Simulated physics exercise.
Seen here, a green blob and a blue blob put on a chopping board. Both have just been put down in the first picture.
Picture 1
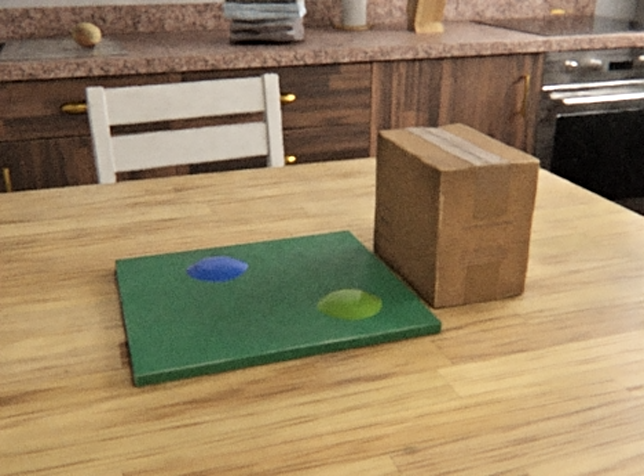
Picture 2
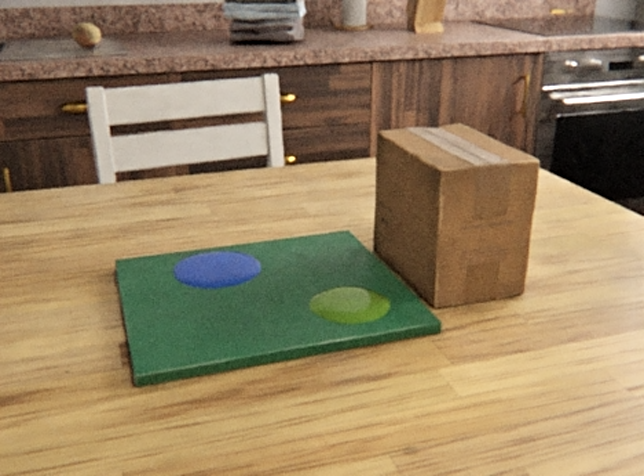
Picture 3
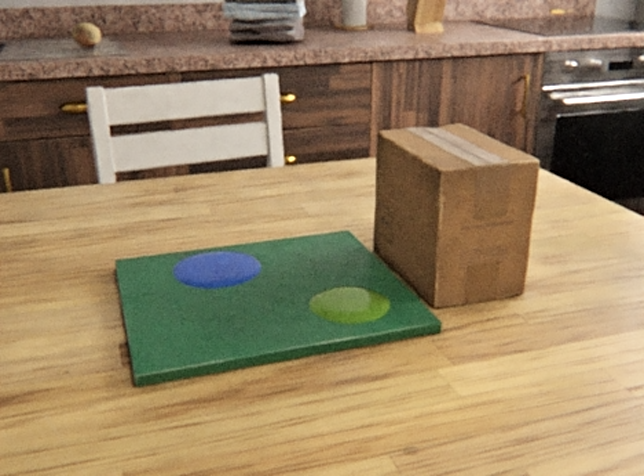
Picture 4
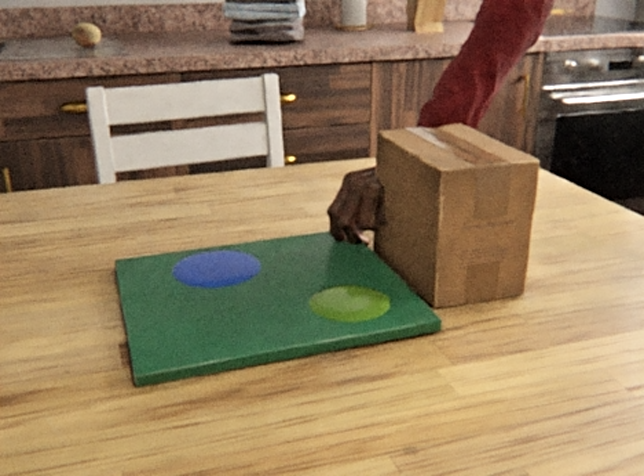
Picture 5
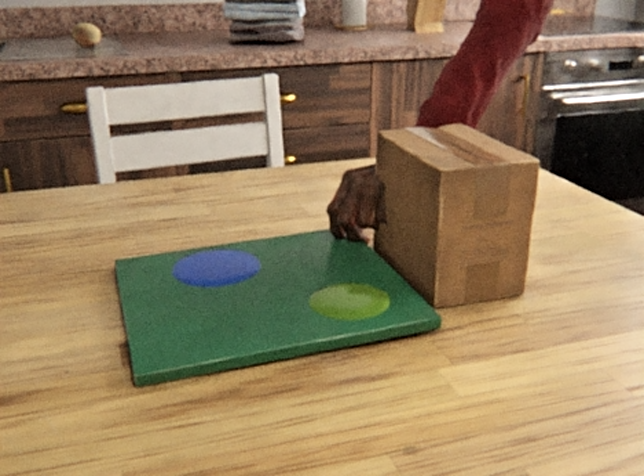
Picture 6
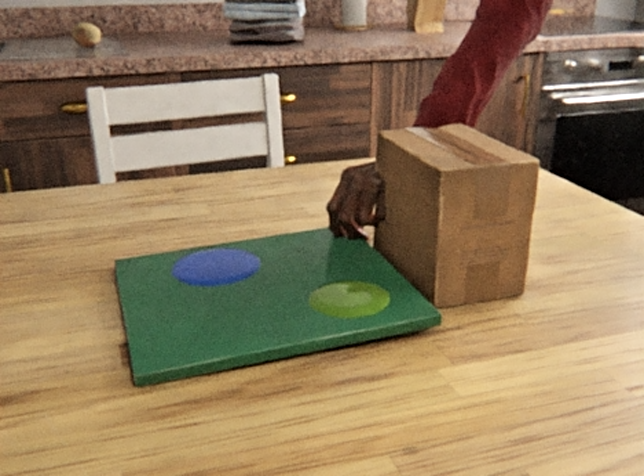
A blue blob and a green blob spread a little flatter on a green chopping board beside a cardboard box, then a hand reached in from behind the box and raised the board's end very slightly.
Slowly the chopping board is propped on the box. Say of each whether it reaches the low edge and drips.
The green blob keeps clear of the edge and the blue blob drips off the end.
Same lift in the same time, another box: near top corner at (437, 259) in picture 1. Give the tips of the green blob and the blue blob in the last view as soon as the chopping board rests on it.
The first near (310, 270), the second near (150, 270).
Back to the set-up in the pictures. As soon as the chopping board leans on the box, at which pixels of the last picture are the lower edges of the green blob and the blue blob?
The first near (233, 248), the second near (112, 283).
Soon after, slope about 35°; the green blob has crept a little; the blue blob is dripping off the low end.
Later, the green blob has crept down a long way; the blue blob is dripping off the low end.
In the end, slope about 35°; the green blob has crept down a long way; the blue blob is dripping off the low end.
